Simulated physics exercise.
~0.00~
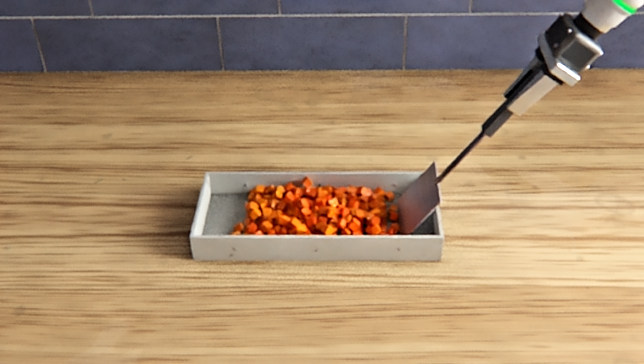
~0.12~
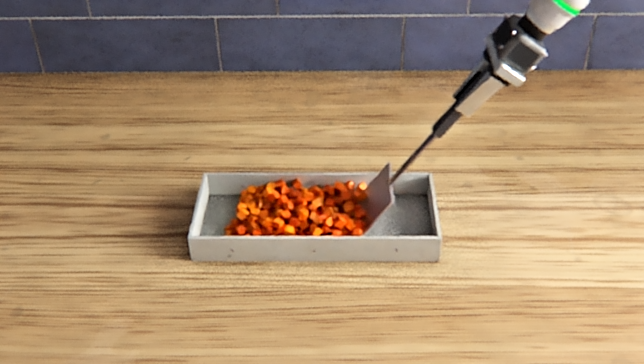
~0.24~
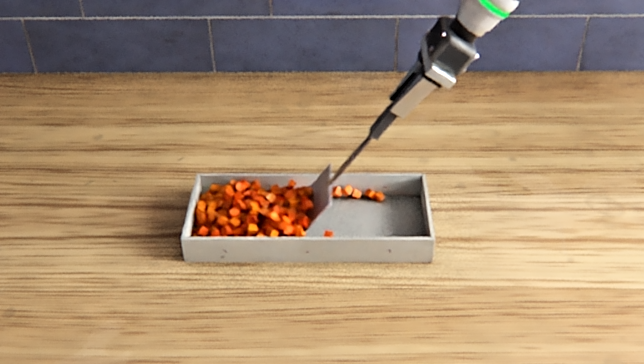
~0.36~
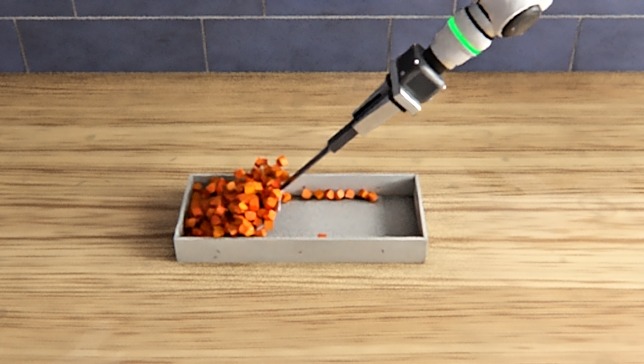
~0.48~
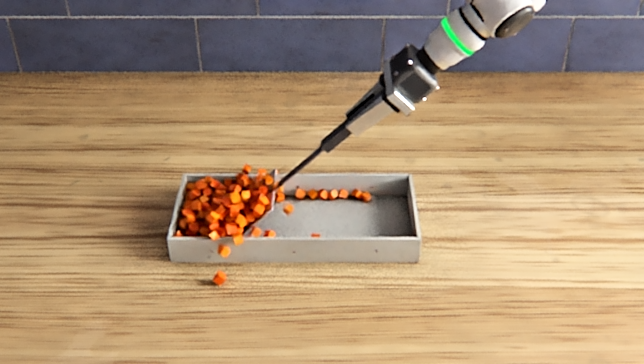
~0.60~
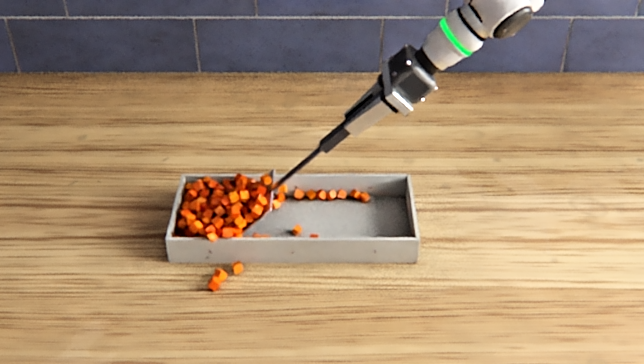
Small orange cubes were pushed leftward along a shallow gray tray by a robot arm's flat paddle until they piled up at the left end, where a few tumbled over the front edge onto the wooden table while most stayed inside.
